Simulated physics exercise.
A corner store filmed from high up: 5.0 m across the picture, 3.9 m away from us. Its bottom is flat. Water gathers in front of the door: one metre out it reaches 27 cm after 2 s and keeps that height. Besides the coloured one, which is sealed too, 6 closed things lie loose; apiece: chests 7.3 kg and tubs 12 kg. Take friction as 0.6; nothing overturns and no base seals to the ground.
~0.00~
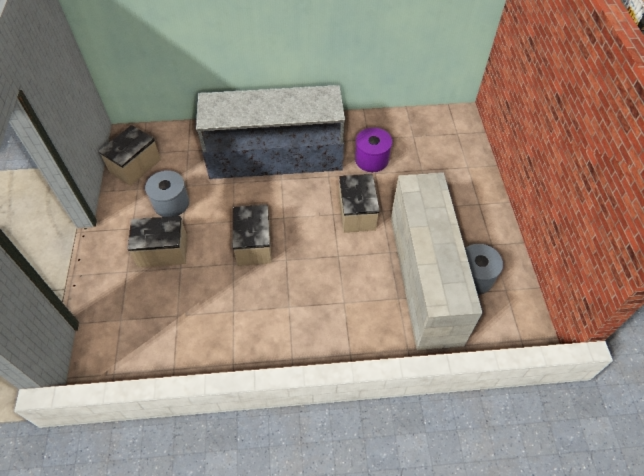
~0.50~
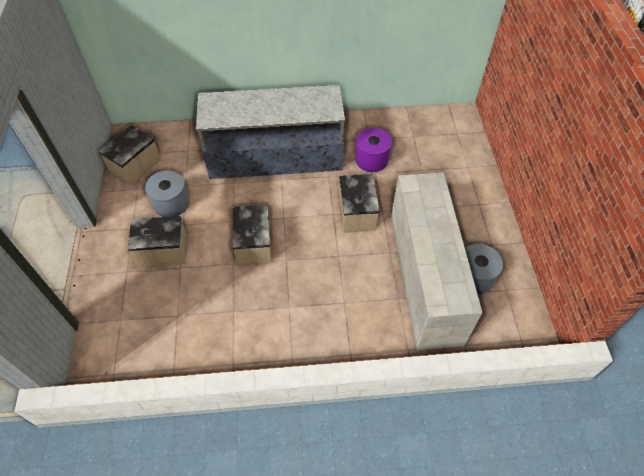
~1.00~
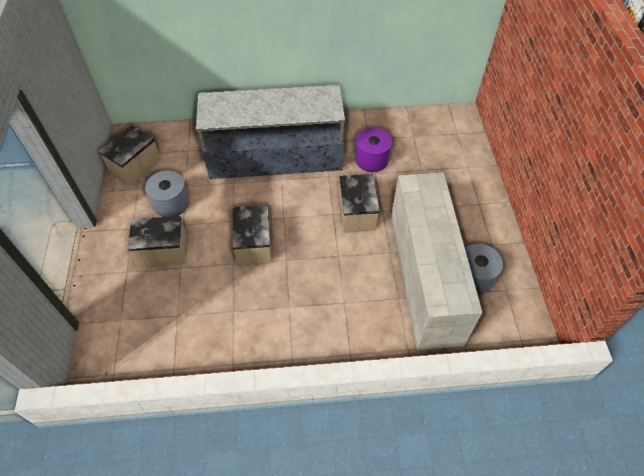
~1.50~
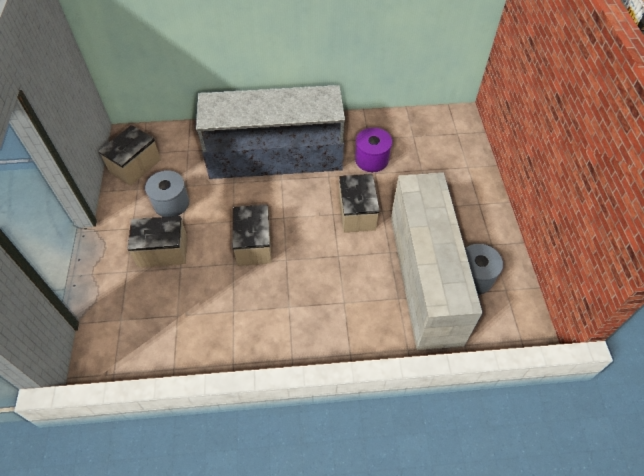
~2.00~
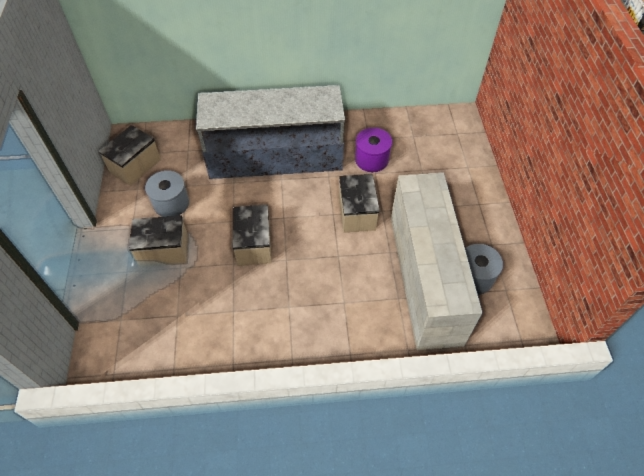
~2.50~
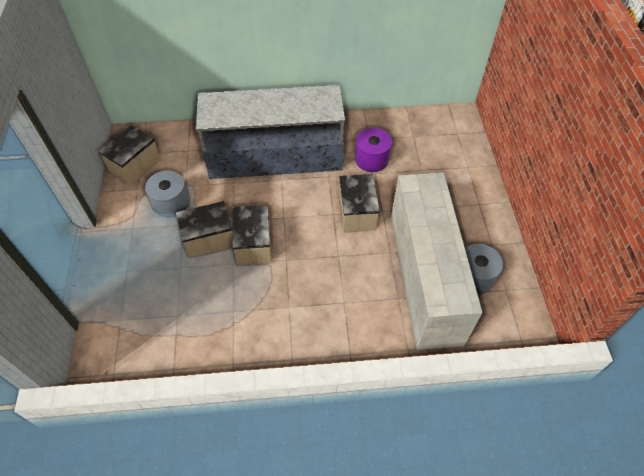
At the start, chests and tubs, one of them purple, stand still on the dry tiled floor of a corner store seen from above. Water covers the ground outside, then enters through the doorway at left. It spreads across the floor, and one chest shifts right, beside another.
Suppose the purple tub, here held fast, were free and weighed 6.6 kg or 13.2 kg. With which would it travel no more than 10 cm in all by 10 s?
I expect that neither load is enough.
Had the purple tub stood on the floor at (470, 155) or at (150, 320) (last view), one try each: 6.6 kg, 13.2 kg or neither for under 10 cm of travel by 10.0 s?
In that order: Neither is enough; neither holds.
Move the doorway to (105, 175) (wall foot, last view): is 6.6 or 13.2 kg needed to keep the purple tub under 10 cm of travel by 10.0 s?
In that case neither load is enough.
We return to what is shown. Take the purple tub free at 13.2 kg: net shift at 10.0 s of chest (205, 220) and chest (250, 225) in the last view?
In that order: 350 cm, 300 cm.
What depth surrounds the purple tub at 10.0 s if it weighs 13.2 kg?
Roughly 9 cm.
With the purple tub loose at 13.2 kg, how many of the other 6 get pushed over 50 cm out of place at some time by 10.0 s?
5 of them.
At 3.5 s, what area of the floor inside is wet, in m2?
Roughly 8.5 m2.
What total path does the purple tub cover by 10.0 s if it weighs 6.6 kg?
About 300 cm.
After 3.5 s the purple tub would be 0 cm from its start with 6.6 kg and 0 cm from its start with 13.2 kg; 0 cm of water round it then.
After 4.5 s the purple tub would be 22 cm from its start with 6.6 kg and 5 cm from its start with 13.2 kg; 3 cm of water round it then.
After 7.0 s the purple tub would be 61 cm from its start with 6.6 kg and 27 cm from its start with 13.2 kg; 5 cm of water round it then.
After 10.0 s the purple tub would be 202 cm from its start with 6.6 kg and 34 cm from its start with 13.2 kg; 9 cm of water round it then.
